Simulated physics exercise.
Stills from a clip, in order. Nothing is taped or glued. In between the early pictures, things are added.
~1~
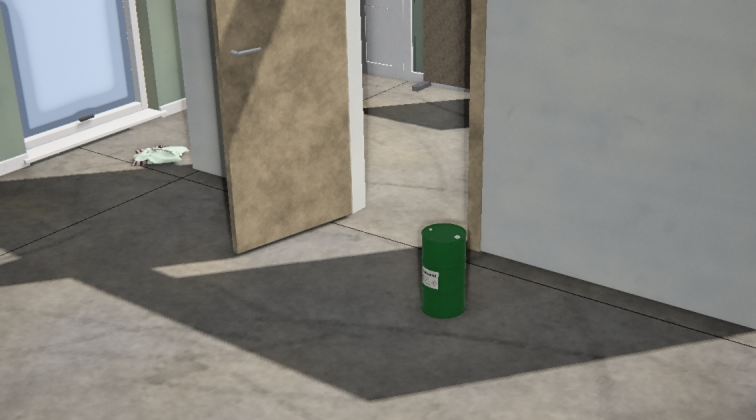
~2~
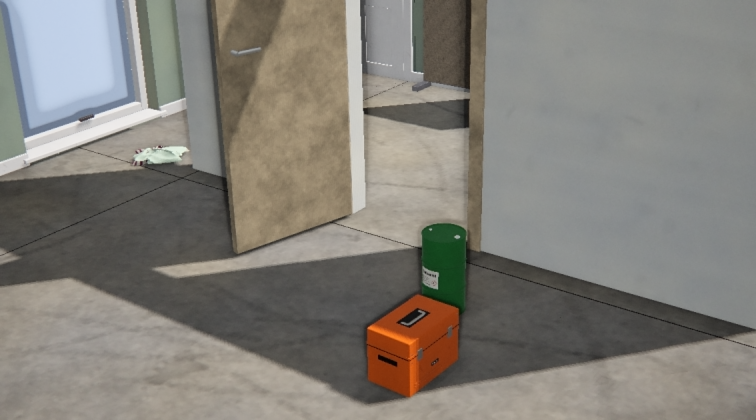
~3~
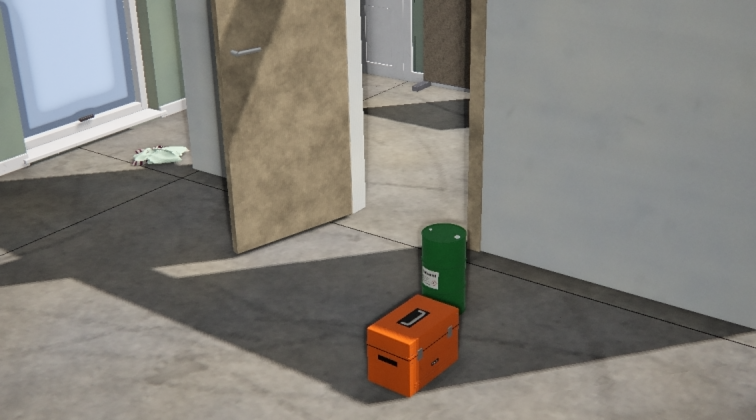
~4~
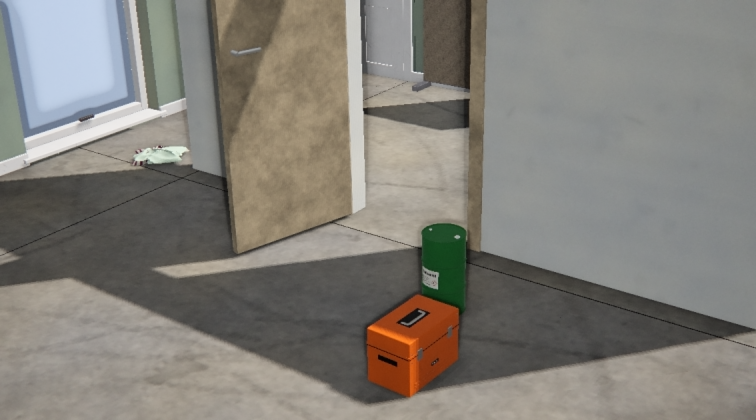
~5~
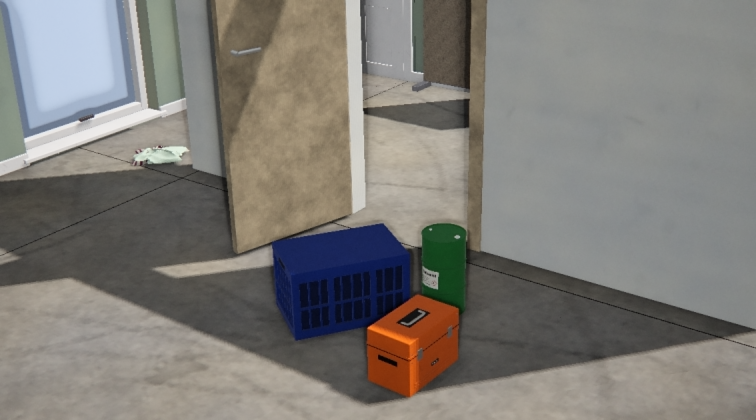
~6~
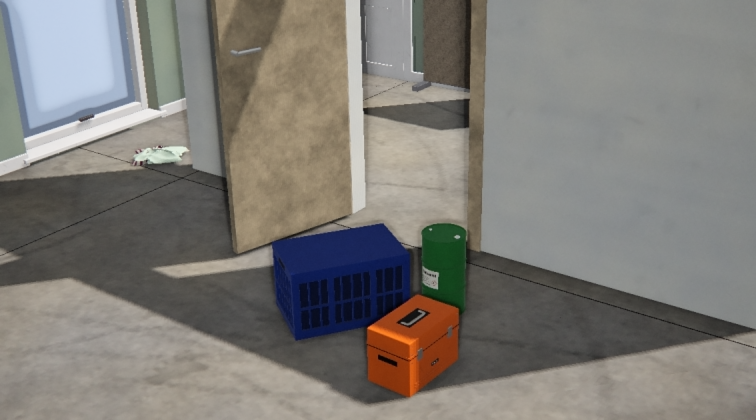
Orange toolbox appearing in front of a green canister by a wide-open, motionless door, then a blue chest appearing beside them.
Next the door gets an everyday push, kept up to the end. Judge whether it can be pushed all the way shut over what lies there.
It can be pushed shut.
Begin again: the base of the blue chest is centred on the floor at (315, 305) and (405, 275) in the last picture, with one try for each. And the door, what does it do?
The first time the door finishes its swing, the second time it is obstructed.
Then, 0.60 s past the last view, open by 84°.
Then, 1.10 s past the last view, open by 47°.
Then, 1.50 s past the last view, open by 14°.
Finally, open by 0°; all 3 still in place. Final places as the last picture's camera would see them, blue chest near (341, 280).
